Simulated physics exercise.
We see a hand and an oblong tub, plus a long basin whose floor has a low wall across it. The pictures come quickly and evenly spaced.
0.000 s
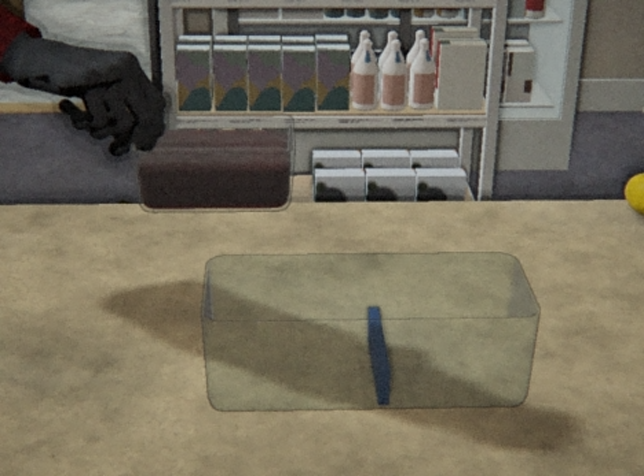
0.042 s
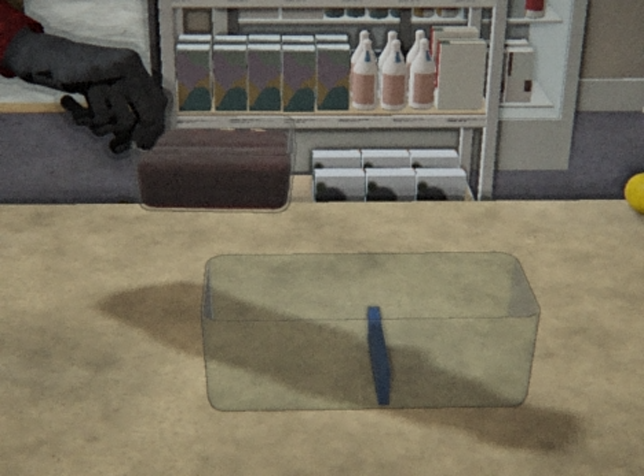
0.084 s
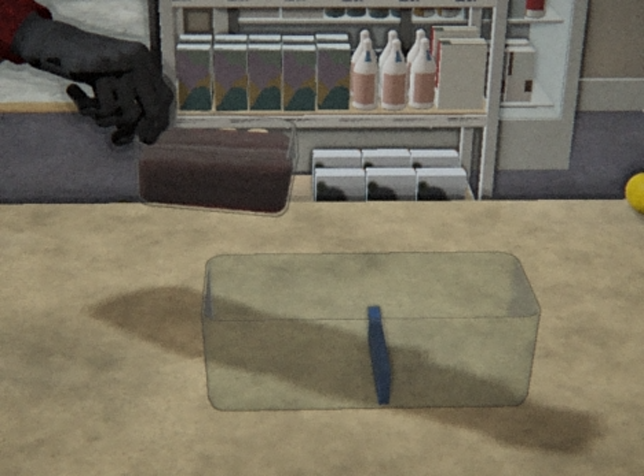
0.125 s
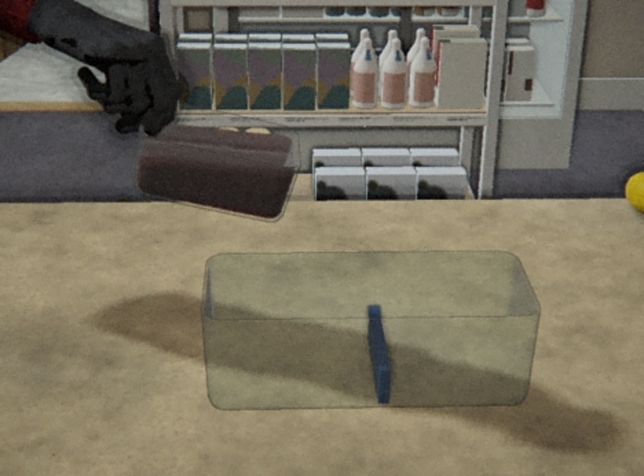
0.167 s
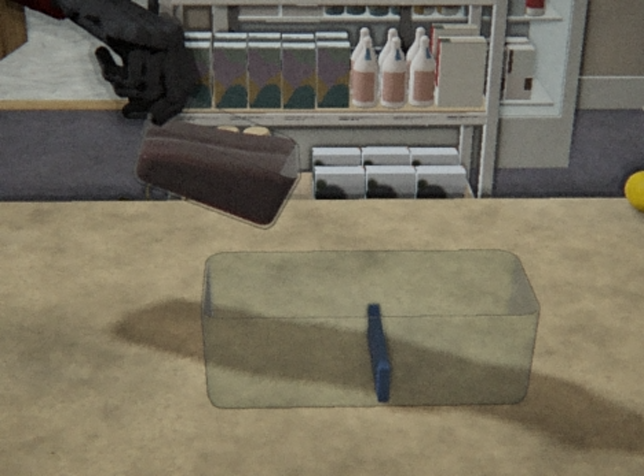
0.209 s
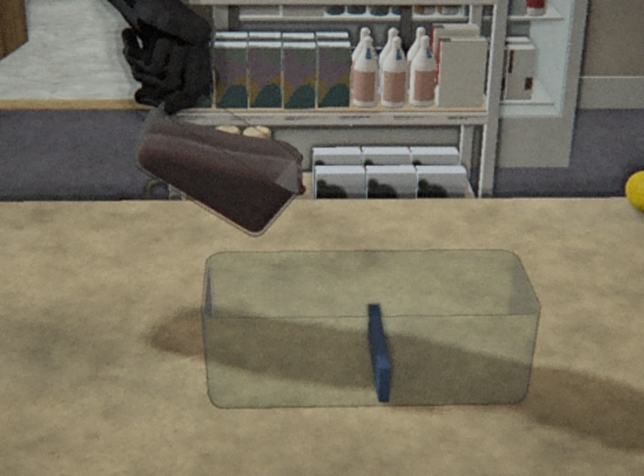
Tub of dark red liquid tilting steadily down to the right beside a dark hand, behind a clear basin with a blue divider.
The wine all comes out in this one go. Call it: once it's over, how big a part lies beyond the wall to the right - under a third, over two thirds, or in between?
Under a third.
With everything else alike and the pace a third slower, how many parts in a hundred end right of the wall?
Result: Roughly 10 %.
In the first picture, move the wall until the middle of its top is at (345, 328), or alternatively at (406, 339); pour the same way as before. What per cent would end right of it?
The first placement leaves close to 35 per cent, the second close to 10 per cent.
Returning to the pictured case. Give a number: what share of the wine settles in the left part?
I'd say close to 75 per cent.
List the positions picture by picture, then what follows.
In the first frame, it leans 0°; its right rim is at (293, 135); the wine meets the walls at (140, 147) and (290, 146); the long basin's rim runs from (205, 289) to (528, 285); the wall's top is at (379, 339).
In the second frame, it leans 2°; its right rim is at (294, 137); the wine meets the walls at (140, 146) and (290, 147).
In the third frame, it leans 6°; its right rim is at (296, 142); the wine meets the walls at (142, 143) and (292, 149).
In the fourth frame, it leans 13°; its right rim is at (298, 151); the wine meets the walls at (144, 139) and (294, 151).
In the fifth frame, it leans 23°; its right rim is at (298, 162); the wine meets the walls at (143, 135) and (297, 154).
In the sixth frame, it leans 34°; its right rim is at (296, 177); the wine meets the walls at (141, 133) and (286, 161); 5 per cent is over the edge.
A moment on, the oblong tub is tipped on its side and 12 per cent is still to pour, 40 is left of the wall and 0 right of it.
Next, the oblong tub is tipped right over and 2 per cent is still to pour, 82 is left of the wall and 5 right of it.
Then the oblong tub is tipped right over and 0 per cent is still to pour, 76 is left of the wall and 13 right of it.
Later the oblong tub is tipped right over and 0 per cent is still to pour, 77 is left of the wall and 14 right of it.
At rest 77 per cent lies left of the wall, 14 right of it and 9 outside.
